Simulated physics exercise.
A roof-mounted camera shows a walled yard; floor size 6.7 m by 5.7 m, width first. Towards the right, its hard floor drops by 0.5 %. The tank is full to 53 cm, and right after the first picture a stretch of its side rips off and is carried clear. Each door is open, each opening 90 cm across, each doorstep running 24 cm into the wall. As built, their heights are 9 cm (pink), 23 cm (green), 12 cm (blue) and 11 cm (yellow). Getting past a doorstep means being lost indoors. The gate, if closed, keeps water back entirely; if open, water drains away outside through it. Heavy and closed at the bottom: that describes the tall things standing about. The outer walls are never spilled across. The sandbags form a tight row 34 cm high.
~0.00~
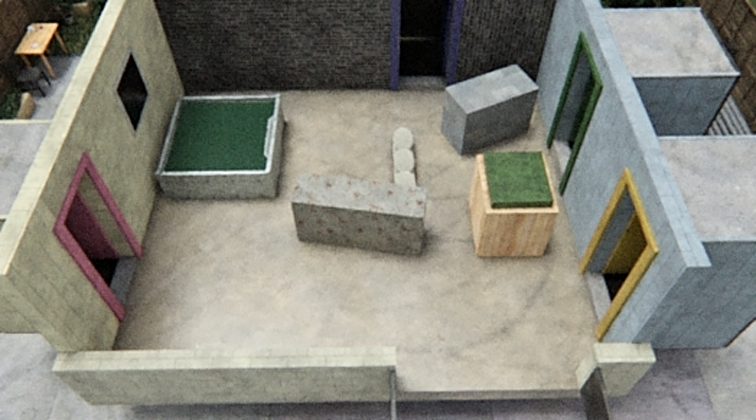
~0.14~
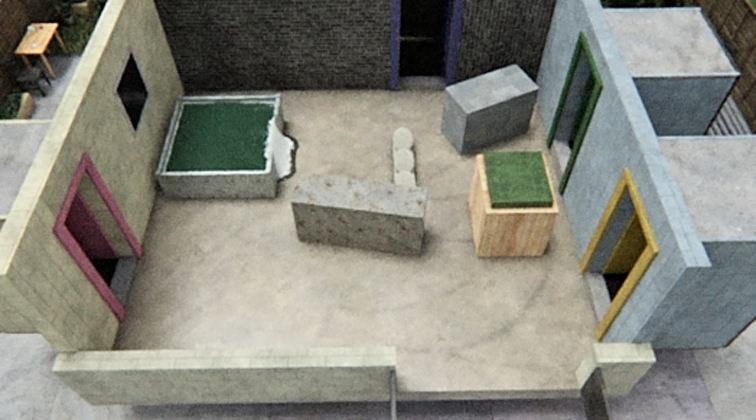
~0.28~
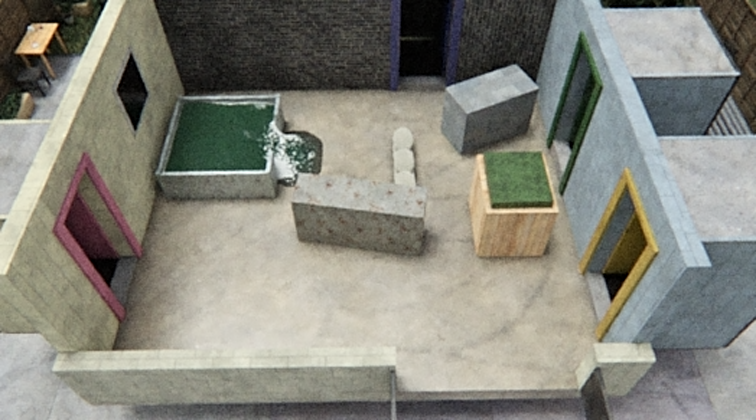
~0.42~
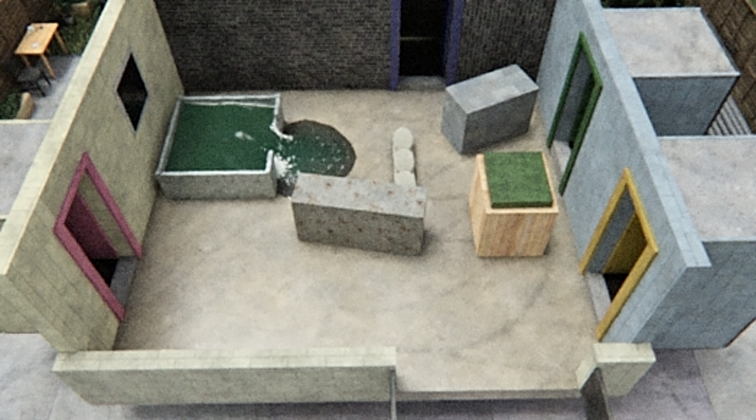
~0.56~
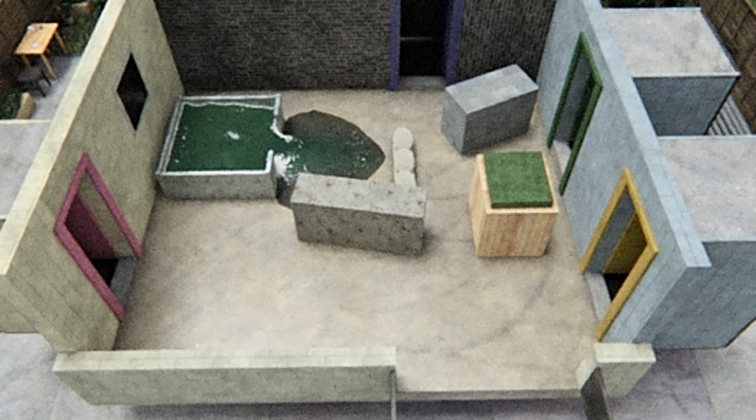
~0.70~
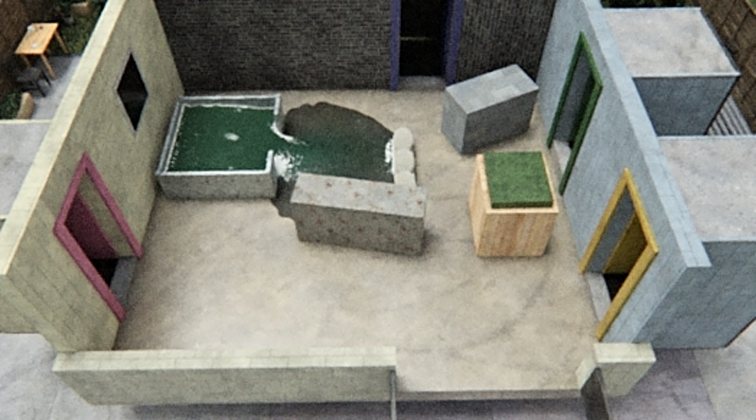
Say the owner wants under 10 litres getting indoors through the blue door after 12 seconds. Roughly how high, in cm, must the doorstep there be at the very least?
At the very least some 14 cm.
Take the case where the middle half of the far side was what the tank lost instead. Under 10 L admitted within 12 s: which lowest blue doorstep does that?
It needs to be about 5.0 cm high.
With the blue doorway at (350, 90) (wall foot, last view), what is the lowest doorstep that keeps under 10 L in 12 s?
About 7.5 cm.
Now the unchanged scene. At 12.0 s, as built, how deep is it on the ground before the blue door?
Some 6.5 centimetres.
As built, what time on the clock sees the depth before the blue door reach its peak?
The level tops out around 2.4 s.
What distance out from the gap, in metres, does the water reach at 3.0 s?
Reach: Approx. 5.0 m.
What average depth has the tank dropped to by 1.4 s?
35 cm, roughly.
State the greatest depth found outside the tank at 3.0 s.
Roughly 26 cm.
After 1.4 s water covers 20 % of the floor, deepest (28 cm) near (387, 222); it has not reached the blue door.
After 3.0 s water covers 30 % of the floor, deepest (26 cm) near (526, 98); 15 cm at the blue door, 11 litres in over its 12 cm doorstep.
After 12.0 s water covers 85 % of the floor, deepest (8 cm) near (387, 222); 6 cm at the blue door, 19 litres in over its 12 cm doorstep.
At the blue door as built, the water arrived by 1.5 s and peaked near 18 cm at 2.4 s.
With a doorstep of 12 cm, 19 litres would have come in within the 12 s; with 17 cm, 2 litres. So under 10 litres takes about 14 cm.
